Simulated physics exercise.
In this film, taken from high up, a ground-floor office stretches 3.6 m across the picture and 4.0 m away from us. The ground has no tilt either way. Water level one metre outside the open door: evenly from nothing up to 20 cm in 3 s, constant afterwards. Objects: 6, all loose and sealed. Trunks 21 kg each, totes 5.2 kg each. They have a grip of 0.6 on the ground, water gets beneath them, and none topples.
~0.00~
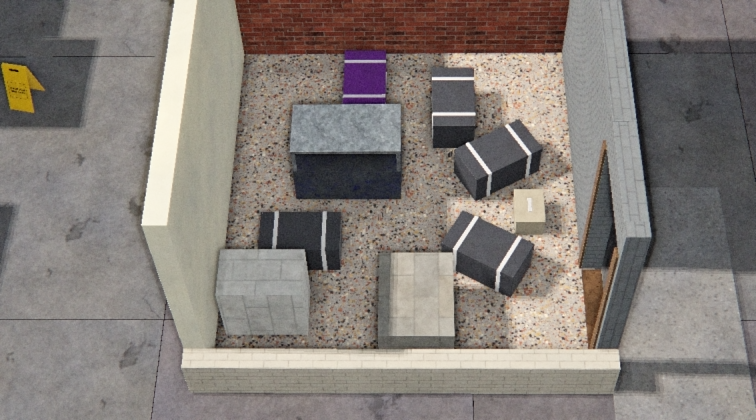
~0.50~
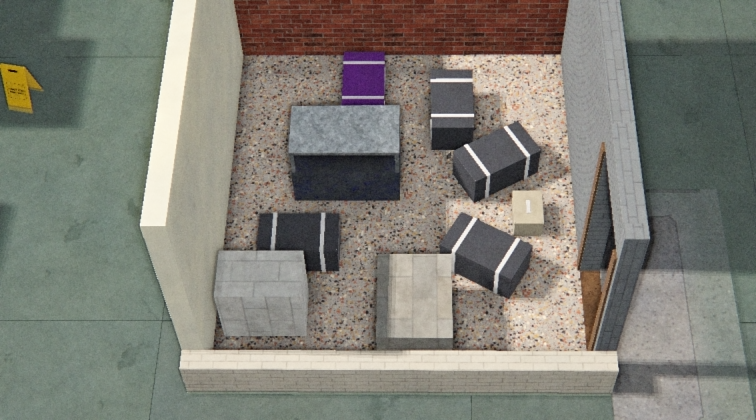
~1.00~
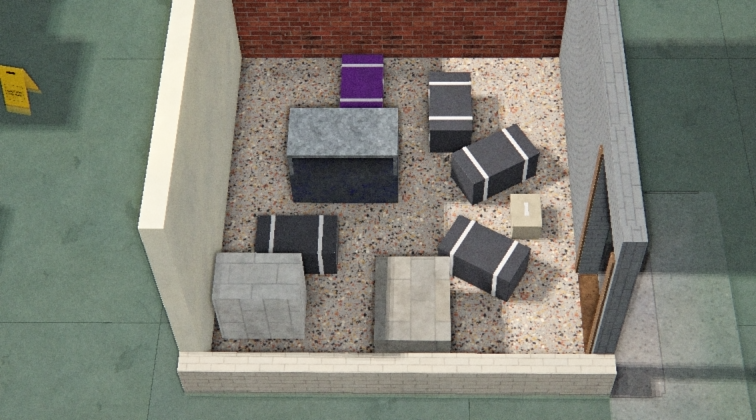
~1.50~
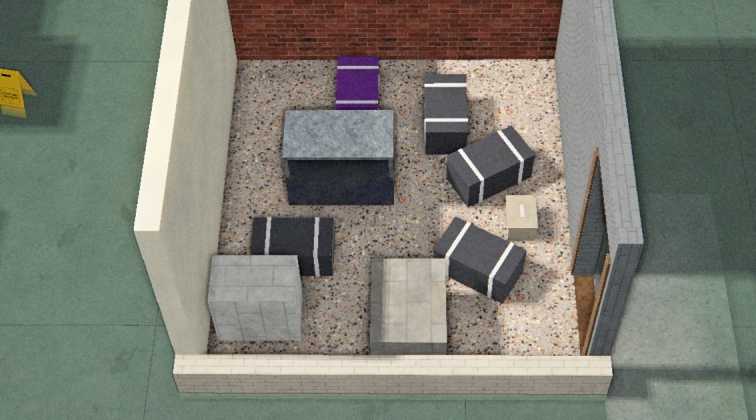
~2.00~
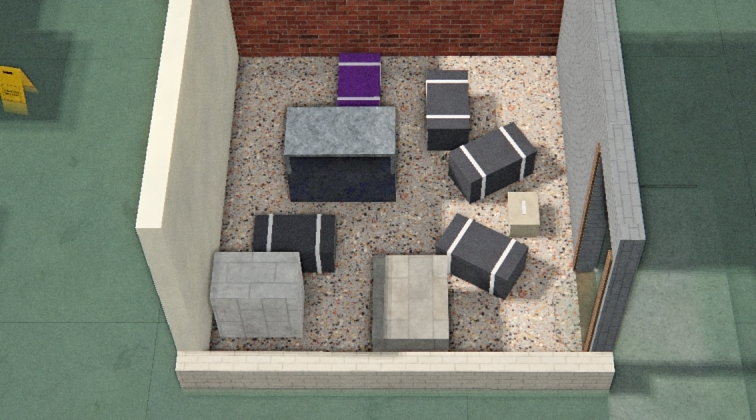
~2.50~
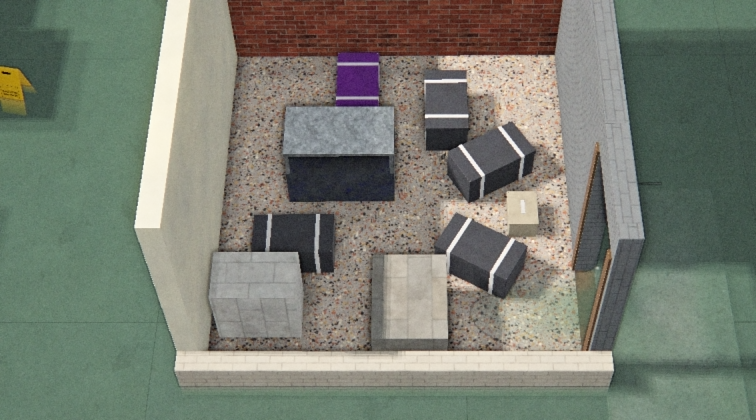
A walled room with a speckled floor and a brick back wall is seen from high above, its door at the right and a yellow sign outside at the left. A purple trunk sits at the back near a grey counter, with dark white-strapped trunks, a small beige box and pale blocks around them. Greenish water covers the grey paving outside, then spreads slightly inside by the doorway, while the objects stay put and the view shifts slightly.
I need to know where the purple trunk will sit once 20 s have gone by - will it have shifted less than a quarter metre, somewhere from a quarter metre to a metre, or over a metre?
My money says it edges along a bit.
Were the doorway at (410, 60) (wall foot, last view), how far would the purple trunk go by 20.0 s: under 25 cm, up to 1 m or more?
In that case the purple trunk shifts a modest distance.
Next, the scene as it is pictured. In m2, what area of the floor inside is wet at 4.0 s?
Roughly 3.0 m2 of it is wet.
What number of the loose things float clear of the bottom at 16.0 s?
The number is 6.
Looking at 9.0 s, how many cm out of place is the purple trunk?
Shift by then: About 0 cm.
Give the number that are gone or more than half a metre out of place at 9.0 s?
By that point, 1.
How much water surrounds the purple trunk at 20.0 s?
Depth approx. 14 cm.
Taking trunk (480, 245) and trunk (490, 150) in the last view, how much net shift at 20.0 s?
The first is 200 cm from its start, the second 80 cm.
After 4.0 s the purple trunk is near (358, 81), 0.0 m from its start, aground; 0 afloat.
After 9.0 s the purple trunk is near (358, 81), 0.0 m from its start, aground; 3 afloat.
After 16.0 s the purple trunk is near (386, 56), 0.4 m from its start, afloat; 6 afloat.
After 20.0 s the purple trunk is near (324, 97), 0.4 m from its start, afloat; 6 afloat.
